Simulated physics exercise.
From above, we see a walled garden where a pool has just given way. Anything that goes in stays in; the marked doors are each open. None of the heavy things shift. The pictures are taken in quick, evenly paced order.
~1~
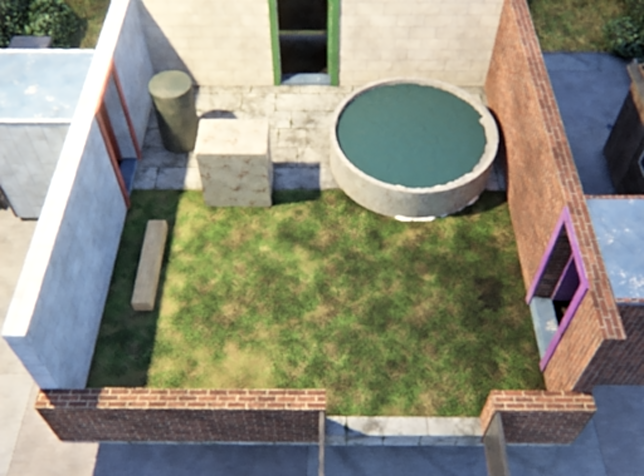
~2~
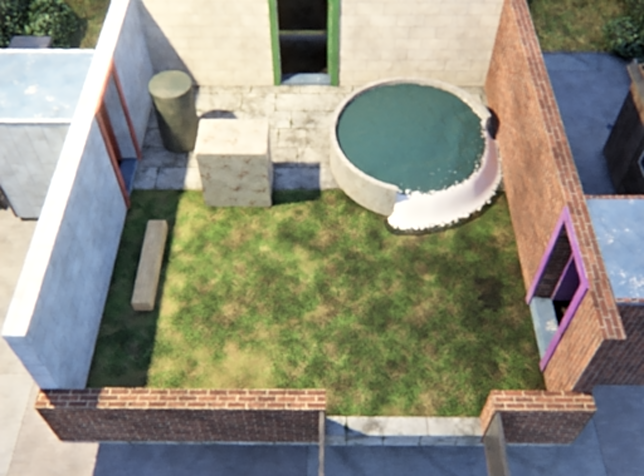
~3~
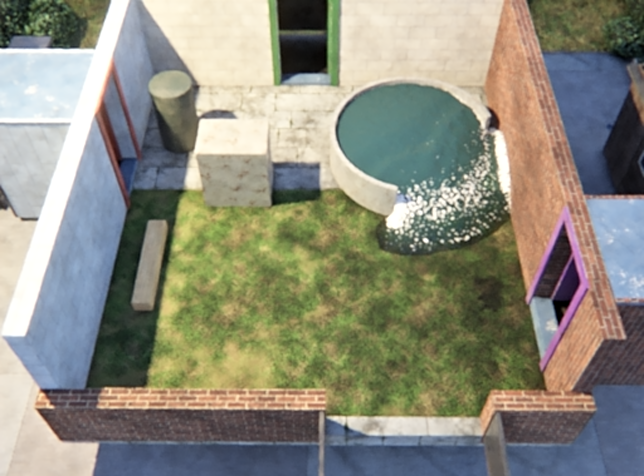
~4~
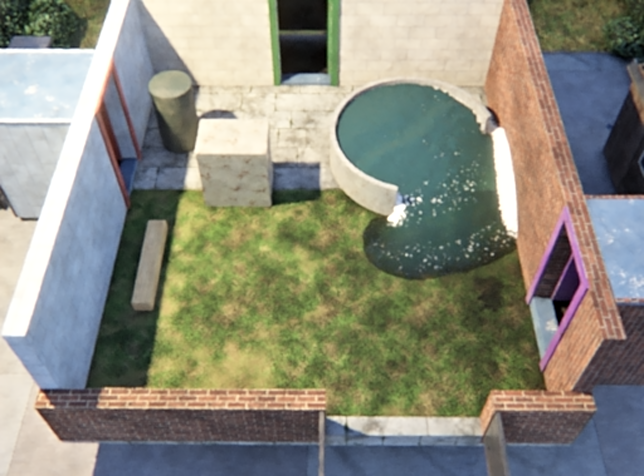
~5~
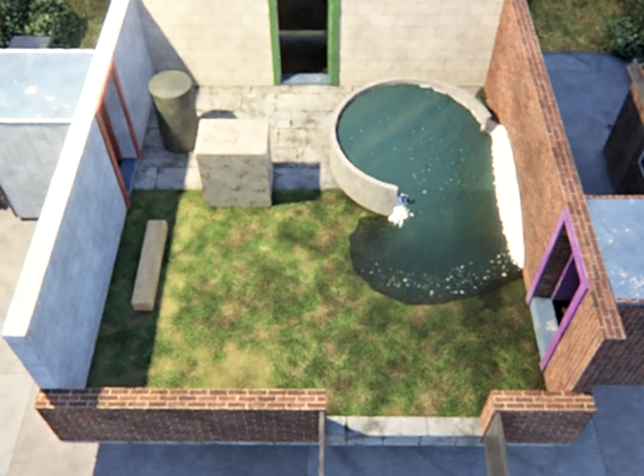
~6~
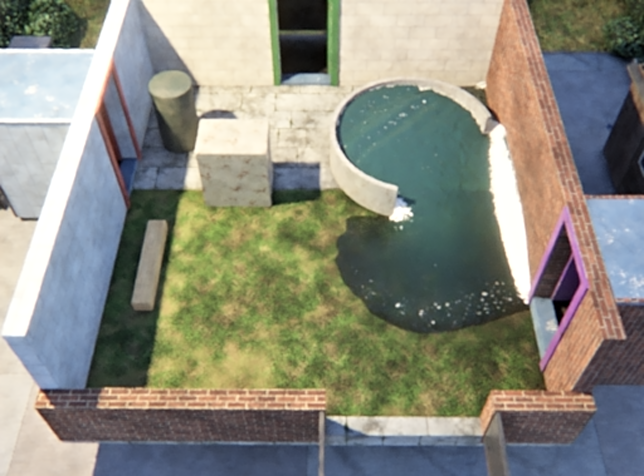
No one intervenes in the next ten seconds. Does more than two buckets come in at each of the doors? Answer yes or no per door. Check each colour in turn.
The green door no, the red door no, the purple door no.
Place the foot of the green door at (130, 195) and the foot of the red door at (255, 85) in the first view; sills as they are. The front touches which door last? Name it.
The green one.
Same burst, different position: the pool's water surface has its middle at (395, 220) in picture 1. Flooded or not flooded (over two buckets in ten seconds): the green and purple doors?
I'd say green stays within the threshold while purple overshoots the threshold.
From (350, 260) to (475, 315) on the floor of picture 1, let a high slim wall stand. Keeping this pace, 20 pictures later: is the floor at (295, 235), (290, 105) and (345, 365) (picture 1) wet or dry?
Submerged; submerged; submerged.
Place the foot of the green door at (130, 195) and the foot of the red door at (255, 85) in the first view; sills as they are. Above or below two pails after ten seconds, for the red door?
I'd say the red one does not reach it in the end.
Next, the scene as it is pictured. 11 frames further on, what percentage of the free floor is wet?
Roughly 35 percent, I reckon.
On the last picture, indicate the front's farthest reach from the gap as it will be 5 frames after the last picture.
The farthest point of the front sits at (547, 417).
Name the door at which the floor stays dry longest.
It's the door marked red.
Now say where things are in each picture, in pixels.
The first frame shows still water in the pool at (413, 134).
In the second frame, water pours out at (472, 190) and has run to a hidden place.
In the third frame, water pours out at (471, 192) and has run to a hidden place.
In the fourth frame, the front is at (489, 110), out from the gap at (471, 193).
In the fifth frame, the front is at (485, 92), out from the gap at (471, 194).
In the sixth frame, water pours out at (471, 194) and has run to (484, 88).
A moment on, water covers 25 % of the floor; the green door not reached, the red door not reached, the purple door wet at the sill, nothing in.
Next, water covers 35 % of the floor; the green door not reached, the red door not reached, the purple door wet at the sill, nothing in.
Then, water covers 50 % of the floor; the green door wet at the sill, nothing in, the red door not reached, the purple door wet at the sill, nothing in.
Later, water covers 80 % of the floor; the green door wet at the sill, nothing in, the red door not reached, the purple door under two buckets in.
In the end, water covers 95 % of the floor; the green door wet at the sill, nothing in, the red door wet at the sill, nothing in, the purple door under two buckets in.
